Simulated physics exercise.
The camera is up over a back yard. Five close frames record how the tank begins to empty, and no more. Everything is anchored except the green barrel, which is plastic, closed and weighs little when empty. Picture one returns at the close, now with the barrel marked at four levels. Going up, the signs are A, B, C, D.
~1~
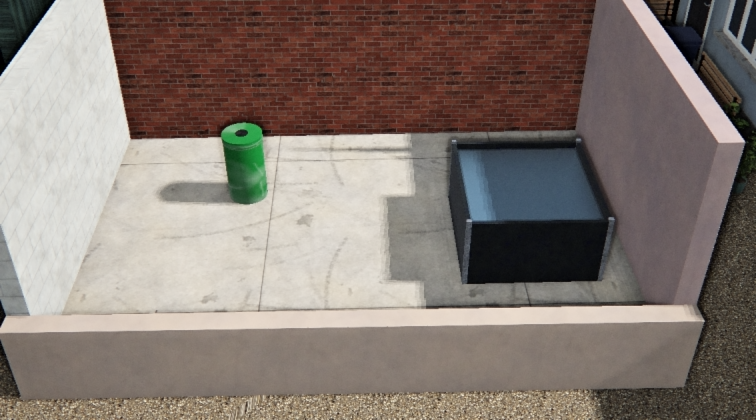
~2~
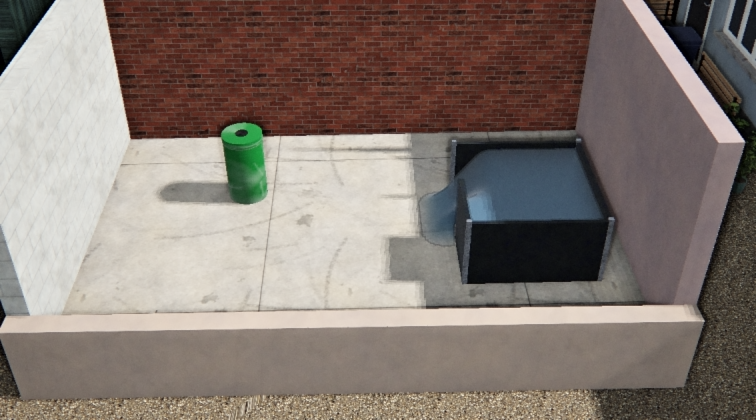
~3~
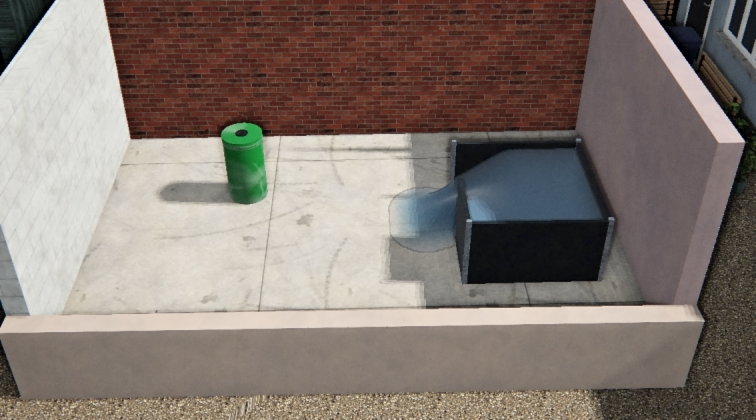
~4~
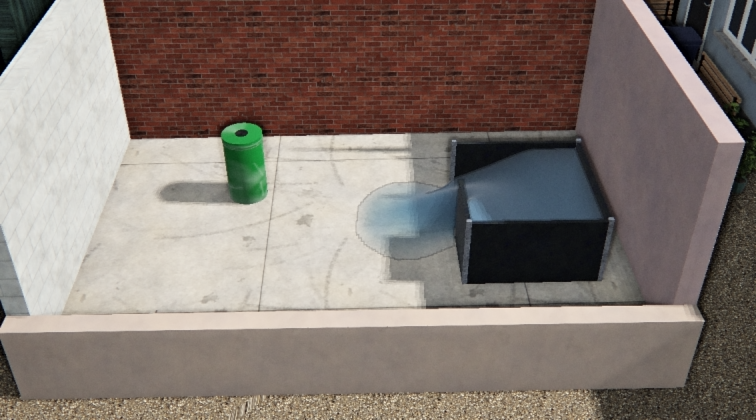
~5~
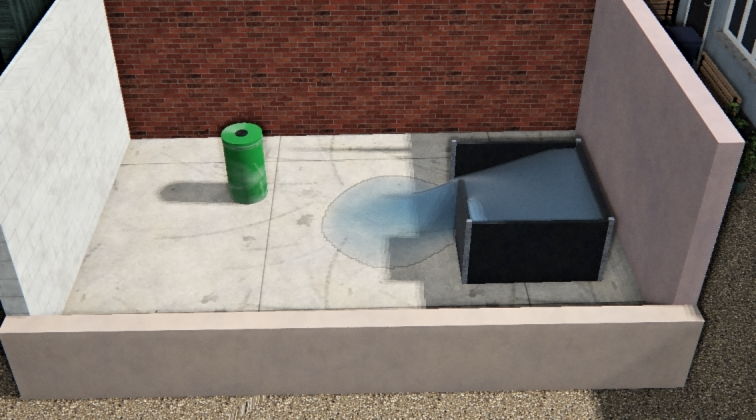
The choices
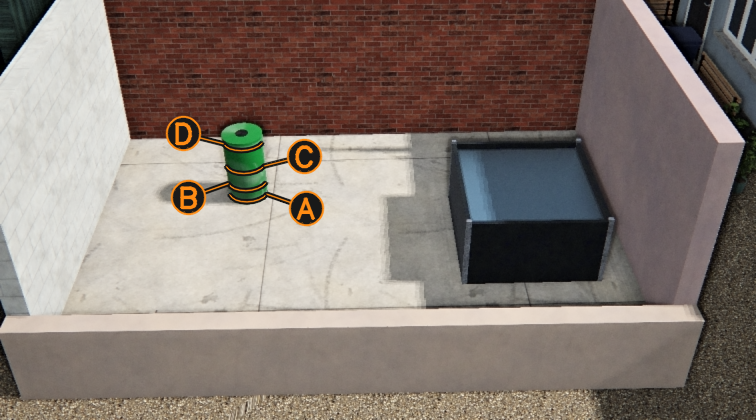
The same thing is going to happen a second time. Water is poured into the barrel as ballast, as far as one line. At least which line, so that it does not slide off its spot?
Line C.
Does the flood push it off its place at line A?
Yes.
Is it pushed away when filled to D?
No, not at all.
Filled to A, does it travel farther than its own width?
Yes, it does.
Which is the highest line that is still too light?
That is line B.
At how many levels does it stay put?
Two of them.
In orange, A at (247, 201); B at (245, 190); C at (243, 173); D at (241, 150); from the bottom up A, B, C, D.
With A, it is pushed about 3 times its own width away.
With B, it is pushed about its own width away.
With C, it does not move.
With D, it does not move.
